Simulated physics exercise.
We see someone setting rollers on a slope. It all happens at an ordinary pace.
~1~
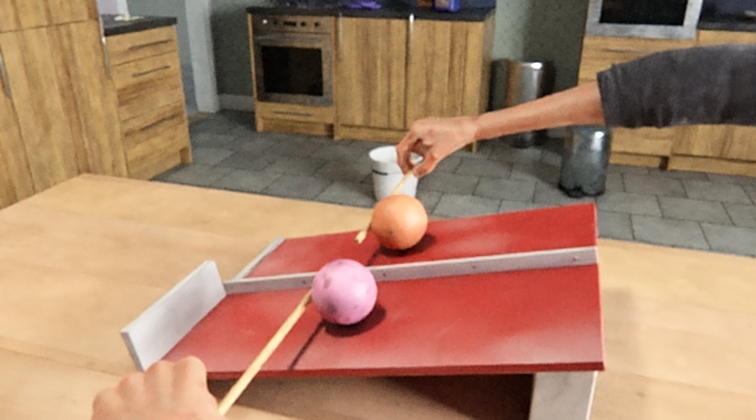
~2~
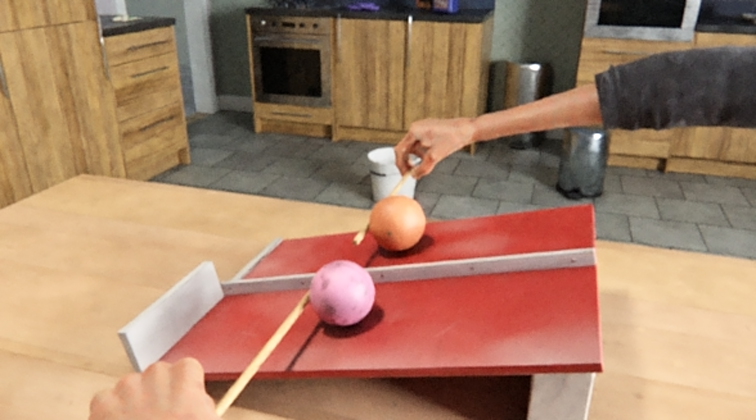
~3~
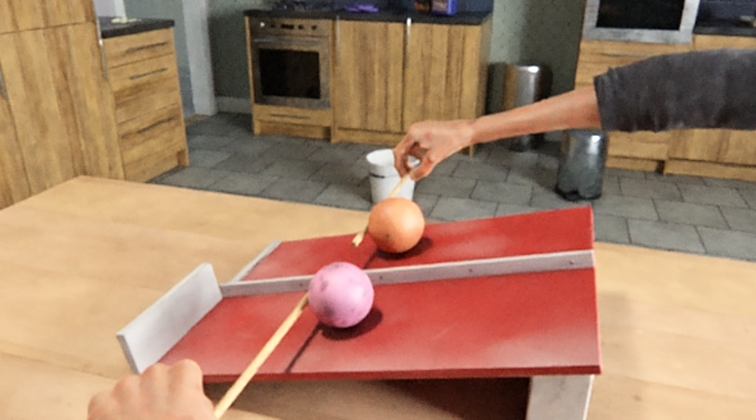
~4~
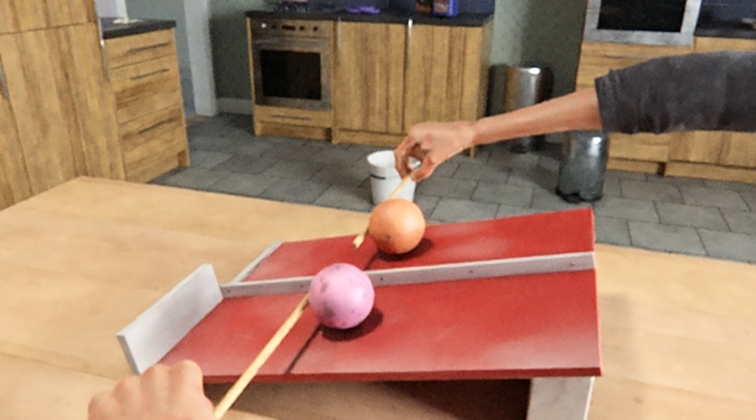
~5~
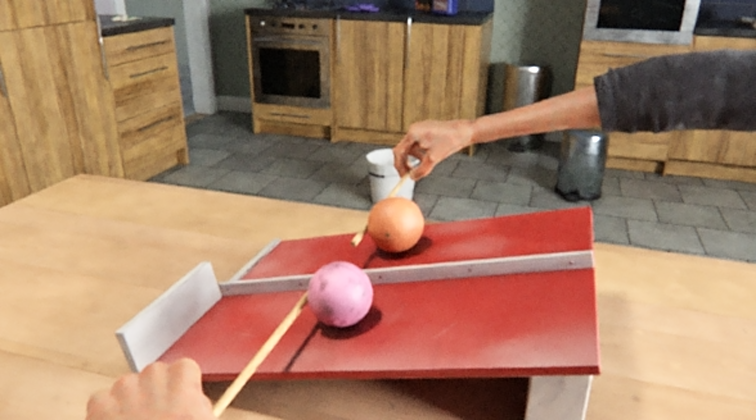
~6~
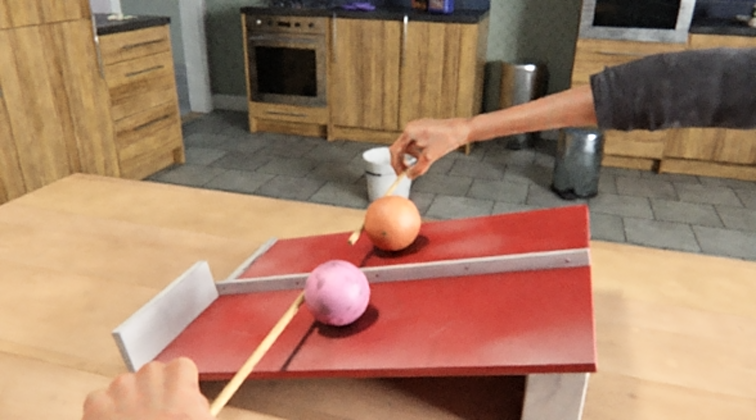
In a kitchen, two hands hold thin wooden sticks against a pink ball and an orange ball on a sloping red board with a white divider, set on a wooden table; the balls and hands stay practically still throughout.
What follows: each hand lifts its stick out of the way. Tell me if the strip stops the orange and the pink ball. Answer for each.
In the end the orange rolls off the board; the pink ball stops on the board.
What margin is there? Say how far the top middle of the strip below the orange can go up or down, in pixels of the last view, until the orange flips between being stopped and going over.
Some 12 pixels, up.
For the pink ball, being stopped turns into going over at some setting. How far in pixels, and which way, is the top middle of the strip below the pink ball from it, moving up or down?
About 24 pixels down.
Then, 0.48 s later than the last frame, orange rolling on the board near (292, 235); pink ball rolling on the board near (219, 303).
Then, 0.92 s later than the last frame, orange off the board near (108, 228); pink ball resting against the strip near (197, 304).
Then, 1.34 s later than the last frame, orange off the board; pink ball resting against the strip near (197, 304).
When it is over, the orange runs past the strip; the pink ball gets caught, near (197, 304).
